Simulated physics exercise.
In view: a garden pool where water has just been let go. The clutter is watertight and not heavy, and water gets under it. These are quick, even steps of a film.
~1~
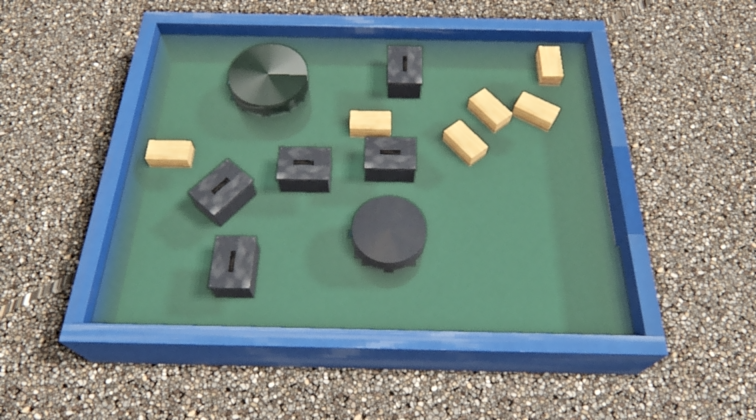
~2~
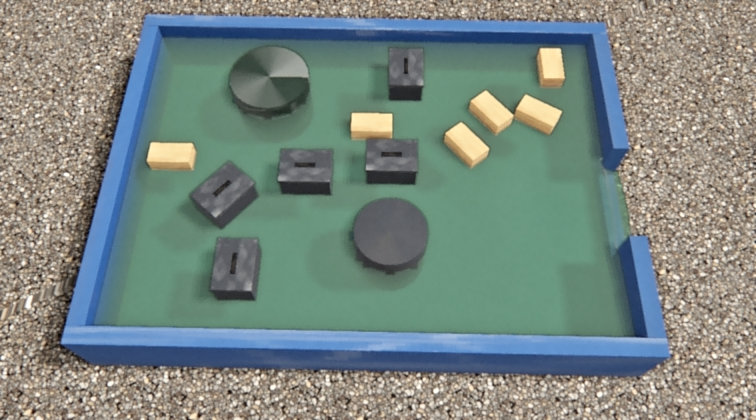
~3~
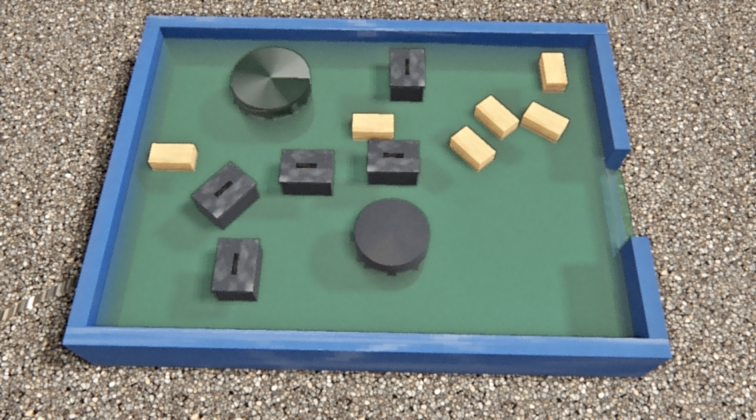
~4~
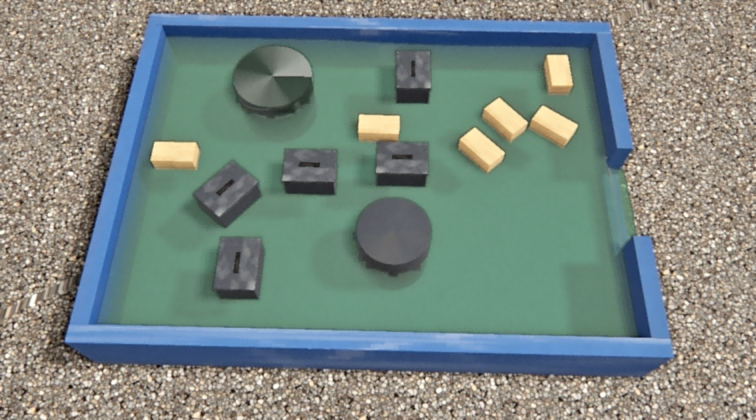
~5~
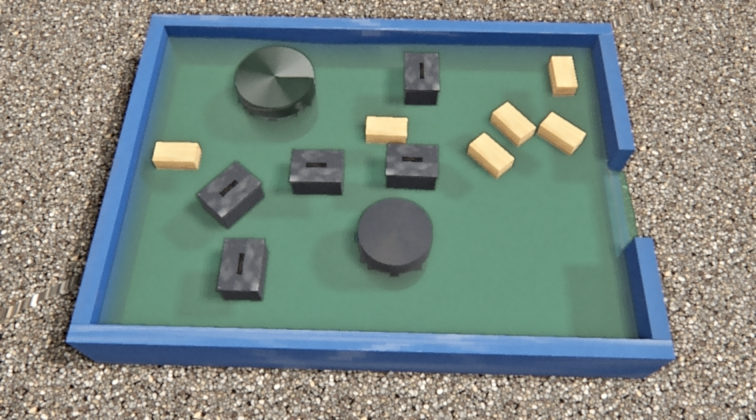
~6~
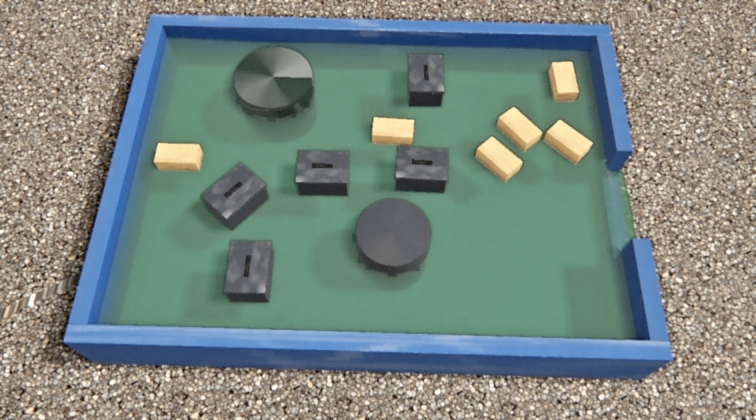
A section of the blue right wall disappeared, opening a gap, and then the tan blocks and several dark blocks drifted slightly rightward across the green pool while the round dark pieces barely moved.
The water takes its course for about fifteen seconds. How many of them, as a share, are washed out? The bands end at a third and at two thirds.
Share: From one to two thirds.
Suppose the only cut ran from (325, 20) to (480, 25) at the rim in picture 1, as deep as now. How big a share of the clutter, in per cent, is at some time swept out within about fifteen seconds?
I make it 80 per cent.
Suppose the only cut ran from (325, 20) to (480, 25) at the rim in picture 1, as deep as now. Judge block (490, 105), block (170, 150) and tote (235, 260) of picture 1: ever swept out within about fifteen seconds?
In turn: Through, inside, left behind.
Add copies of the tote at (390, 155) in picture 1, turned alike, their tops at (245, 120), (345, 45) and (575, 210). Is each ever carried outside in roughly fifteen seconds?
In that order: Still in, stays, gone.
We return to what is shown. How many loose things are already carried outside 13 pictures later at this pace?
That makes 3.
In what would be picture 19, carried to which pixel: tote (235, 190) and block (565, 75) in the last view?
Roughly at (272, 191) and (595, 128).
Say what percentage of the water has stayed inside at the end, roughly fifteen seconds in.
I make it 62 per cent.
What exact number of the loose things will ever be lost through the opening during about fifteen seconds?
It comes to 5.
A moment on, 0 of 11 are out; 11 afloat.
Next, 3 of 11 are out; 8 afloat.
Later, 5 of 11 are out; 6 afloat.
In the end, 5 of 11 are out; 6 afloat.
